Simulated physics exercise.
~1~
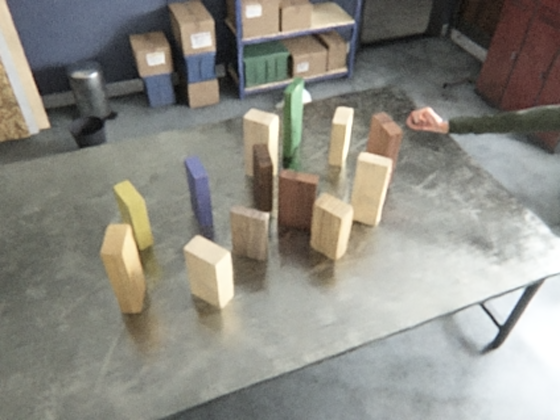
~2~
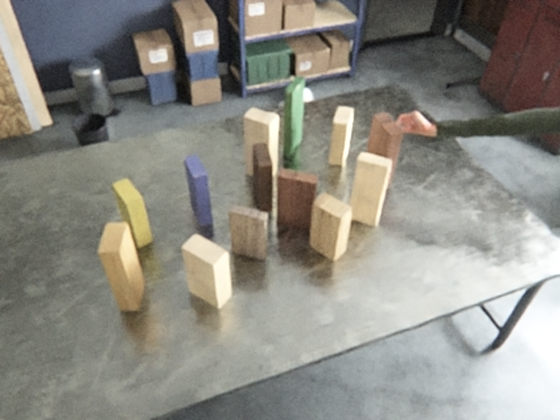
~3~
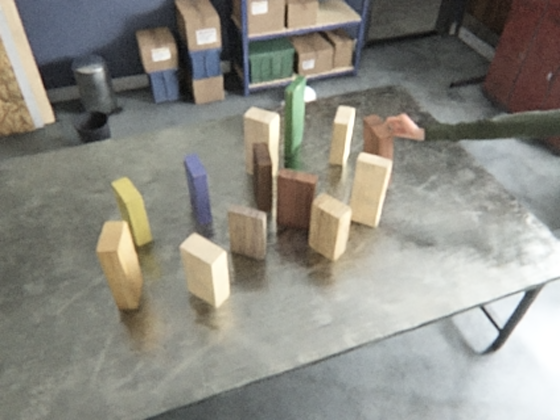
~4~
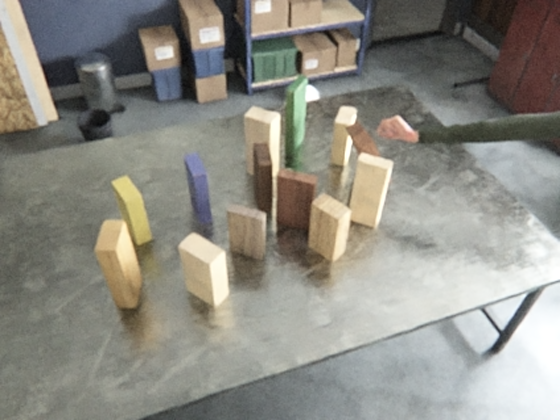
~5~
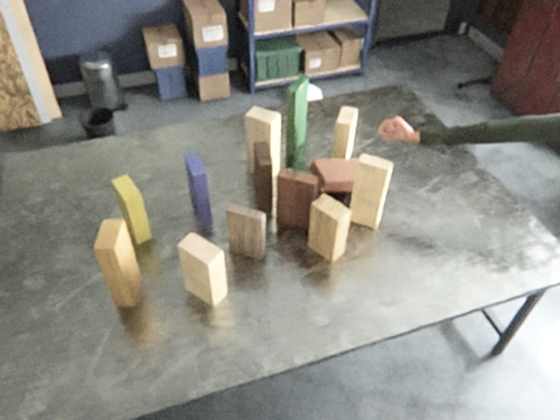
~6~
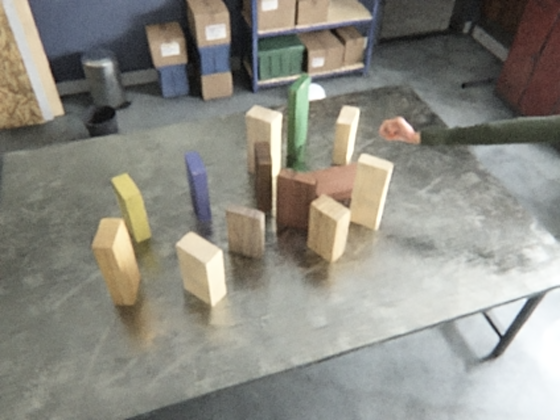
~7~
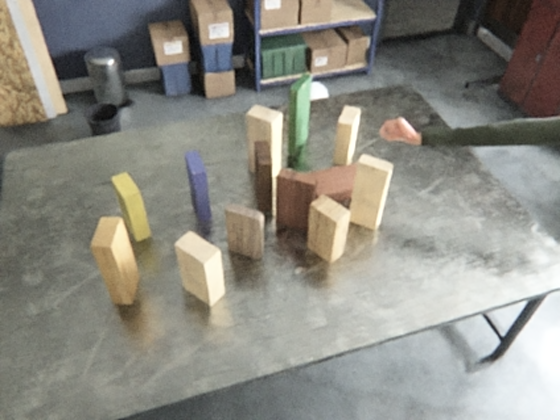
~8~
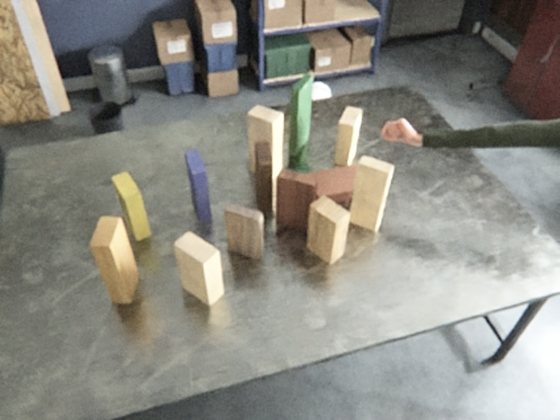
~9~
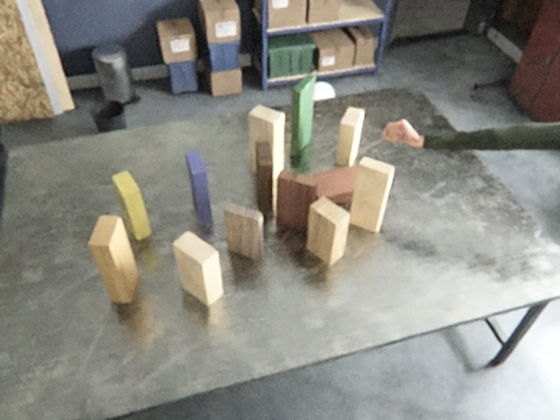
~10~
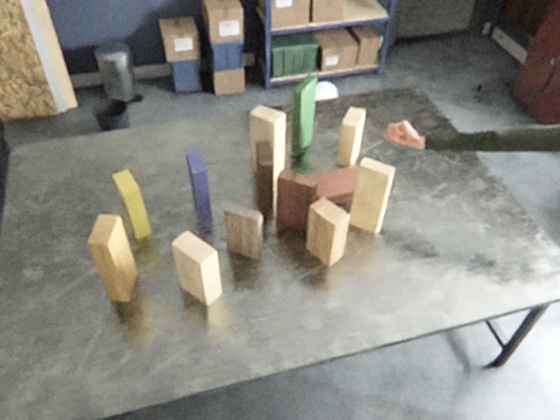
The clip opens on a dark tabletop scattered with upright wooden blocks, most in natural wood tones, with one green, one blue and one yellow, while shelves and boxes stand behind. A hand reaches in from the right toward a reddish-brown block near the far right side. The hand pushes it, and the block tips to the left. It topples between its neighbours and comes down on its side behind a dark brown block, which stays upright. The hand hovers in place as the view drifts slightly. At the end only the pushed block is down, and all the others still stand.
